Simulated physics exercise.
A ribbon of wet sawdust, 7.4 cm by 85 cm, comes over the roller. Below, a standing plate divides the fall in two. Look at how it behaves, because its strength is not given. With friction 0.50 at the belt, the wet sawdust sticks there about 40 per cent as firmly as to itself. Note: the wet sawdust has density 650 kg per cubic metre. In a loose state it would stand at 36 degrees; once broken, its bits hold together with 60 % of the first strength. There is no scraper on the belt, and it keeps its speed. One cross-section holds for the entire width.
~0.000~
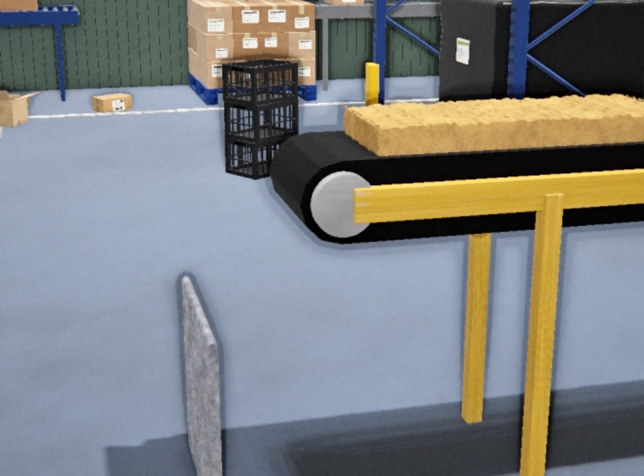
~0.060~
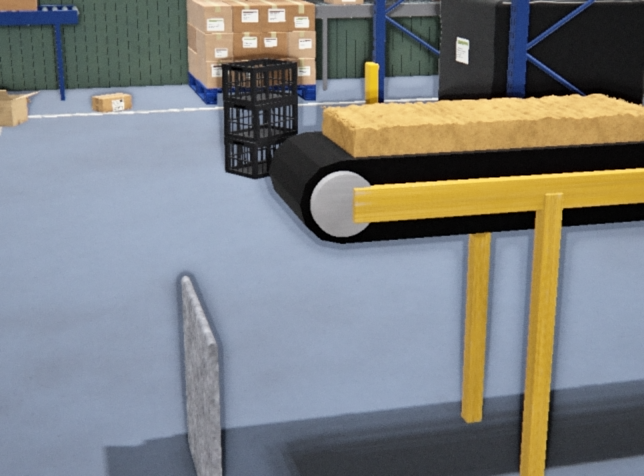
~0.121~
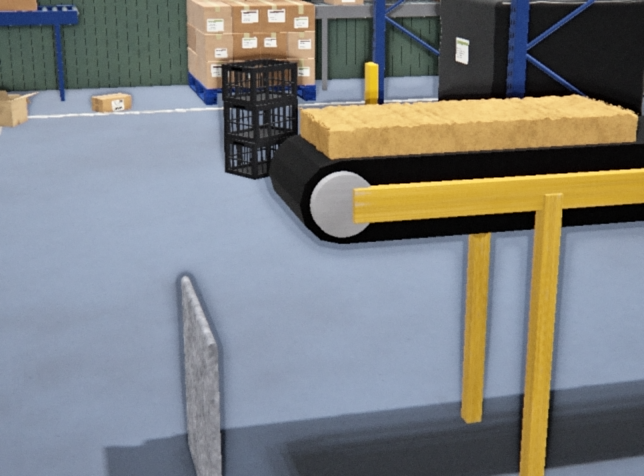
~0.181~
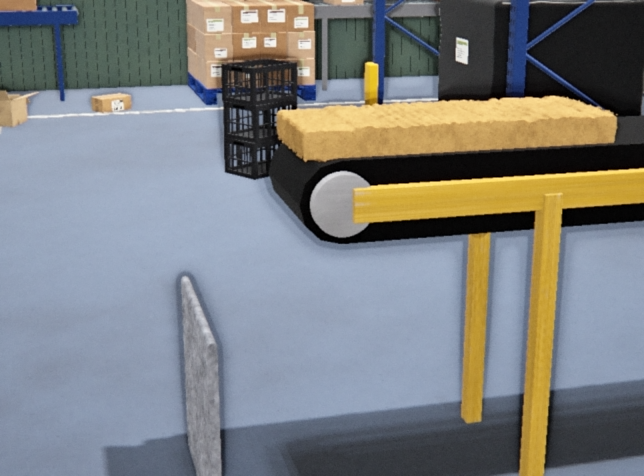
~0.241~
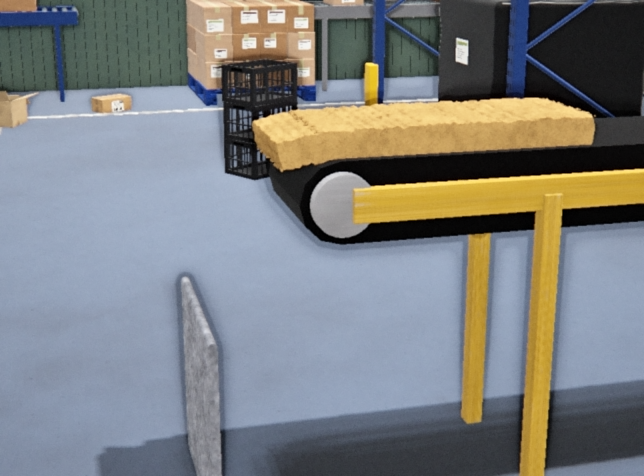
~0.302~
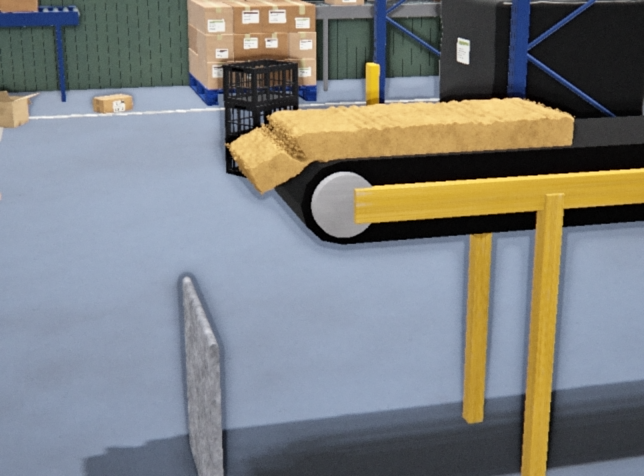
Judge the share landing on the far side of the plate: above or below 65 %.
The expected share is larger than 65 per cent.
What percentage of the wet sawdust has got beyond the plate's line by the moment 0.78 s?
I'd say close to 45 in a hundred.
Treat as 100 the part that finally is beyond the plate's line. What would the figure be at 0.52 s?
It stands at about 10 percent.
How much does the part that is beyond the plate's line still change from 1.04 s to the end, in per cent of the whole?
The shift from then on comes to some 18 in a hundred.
After 0.52 s, 14 % is beyond the plate's line.
After 0.78 s, 43 % is beyond the plate's line.
After 1.04 s, 79 % is beyond the plate's line.
After 1.30 s, 97 % is beyond the plate's line.
After 2.49 s, at the end, 97 % is beyond the plate's line.
